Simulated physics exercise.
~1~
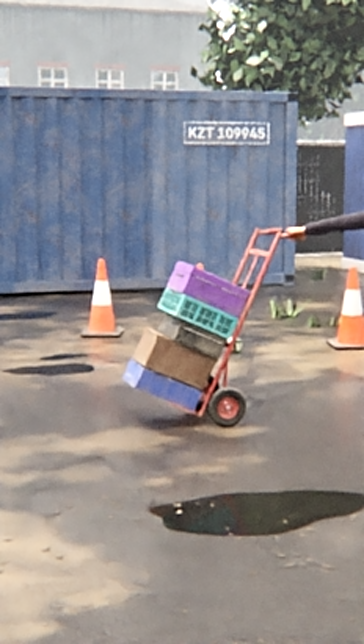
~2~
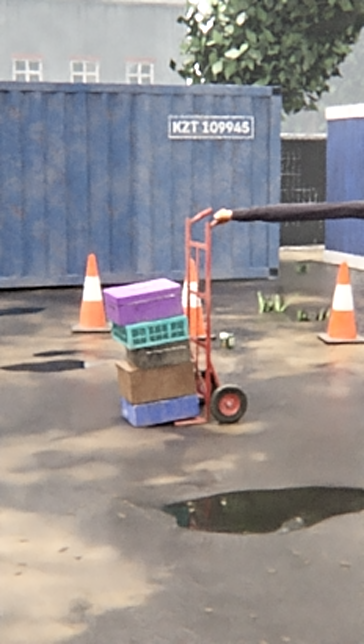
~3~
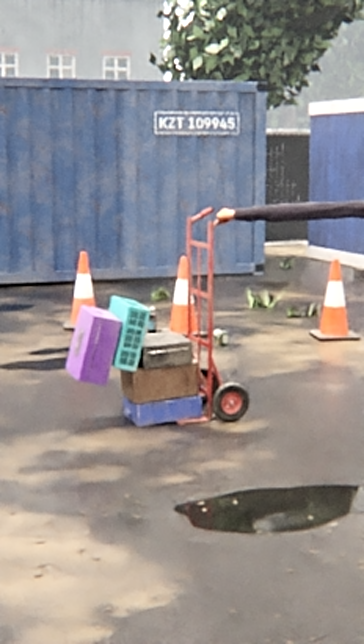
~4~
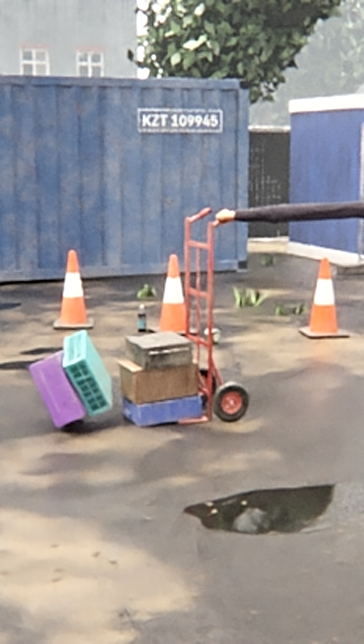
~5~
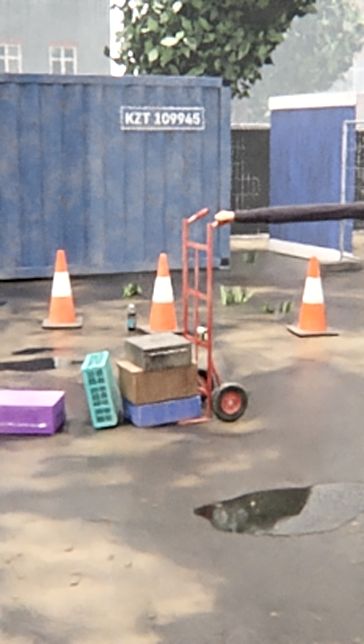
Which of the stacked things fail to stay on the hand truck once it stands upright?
The purple box and the turquoise crate both fall off to the left and end up on the ground. The black, brown and blue ones stay stacked on the truck.
